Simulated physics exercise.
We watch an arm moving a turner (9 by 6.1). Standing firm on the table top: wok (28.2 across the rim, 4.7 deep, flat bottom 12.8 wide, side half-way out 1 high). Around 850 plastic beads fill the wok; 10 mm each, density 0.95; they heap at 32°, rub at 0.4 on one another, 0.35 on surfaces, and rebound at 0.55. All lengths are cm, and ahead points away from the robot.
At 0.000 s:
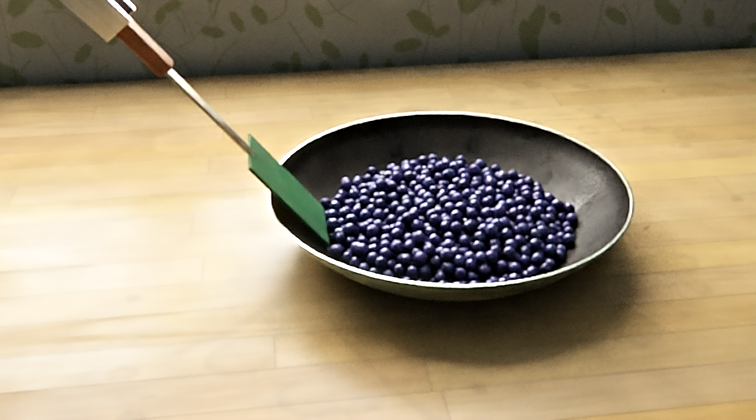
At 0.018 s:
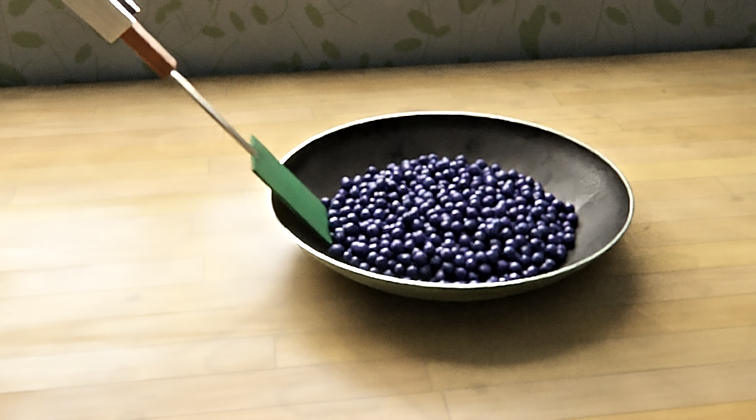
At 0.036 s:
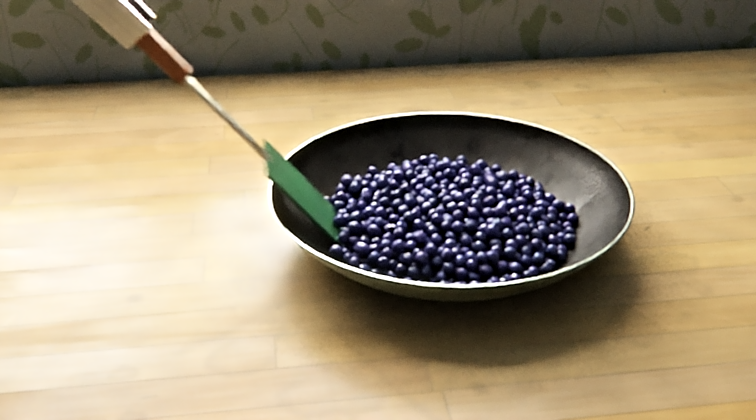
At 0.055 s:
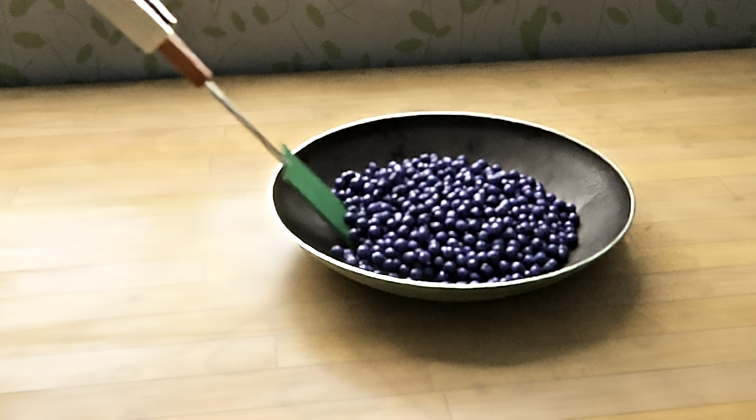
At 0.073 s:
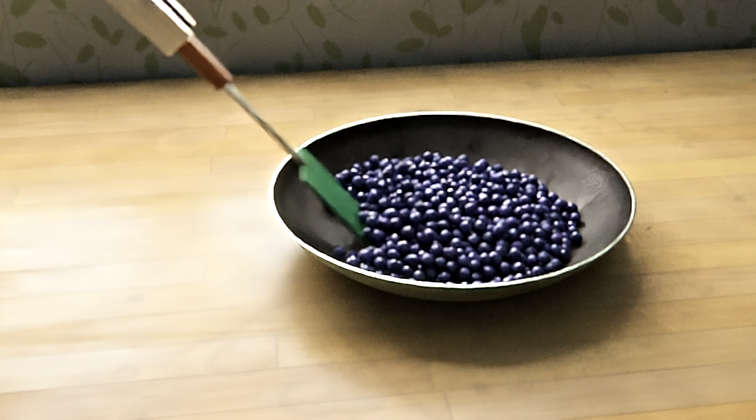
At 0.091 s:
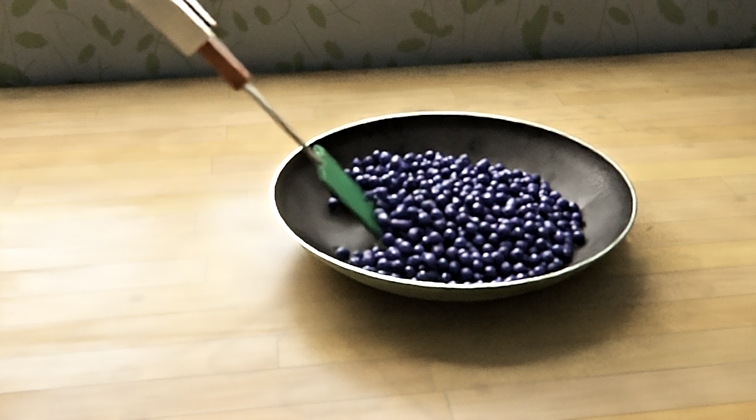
At first, a green turner held by a robot arm rests against the left side of a dark wok full of small purple beads on a wooden table top. The turner then slides a short way right into the beads, nudging those nearest it slightly, while the wok stays still.
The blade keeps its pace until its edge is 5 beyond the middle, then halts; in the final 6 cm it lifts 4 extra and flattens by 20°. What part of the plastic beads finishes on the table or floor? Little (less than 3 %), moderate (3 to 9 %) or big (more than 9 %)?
Answer: Little; less than 3 % of the plastic beads finish on the table or floor.
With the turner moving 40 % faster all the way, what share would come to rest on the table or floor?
Then about 5 per cent.
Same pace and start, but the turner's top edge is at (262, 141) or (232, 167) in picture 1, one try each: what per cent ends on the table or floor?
Some 0 and 0 per cent.
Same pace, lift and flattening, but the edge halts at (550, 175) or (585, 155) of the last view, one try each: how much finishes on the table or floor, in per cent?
Some 5 and 15 per cent.
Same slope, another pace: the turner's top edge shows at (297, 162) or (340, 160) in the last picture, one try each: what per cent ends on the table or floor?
About 0 and 5 per cent.
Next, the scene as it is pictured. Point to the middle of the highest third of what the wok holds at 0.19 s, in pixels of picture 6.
Near (486, 200).
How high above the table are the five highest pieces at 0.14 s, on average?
Some 5 cm.
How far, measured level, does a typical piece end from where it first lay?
About 2 cm.
After 0.14 s, sloping 52°, highest piece 6 above the table; 847 in the wok.
After 0.19 s, sloping 42°, highest piece 6 above the table; 847 in the wok.
After 0.41 s, sloping 32°, highest piece 6 above the table; 845 in the wok, 2 on the blade or in flight.
After 1.46 s, sloping 32°, highest piece 5 above the table; 845 in the wok, 2 on the table or floor.
At rest, 845 in the wok, 2 on the table or floor. That is 0 % on the table or floor.
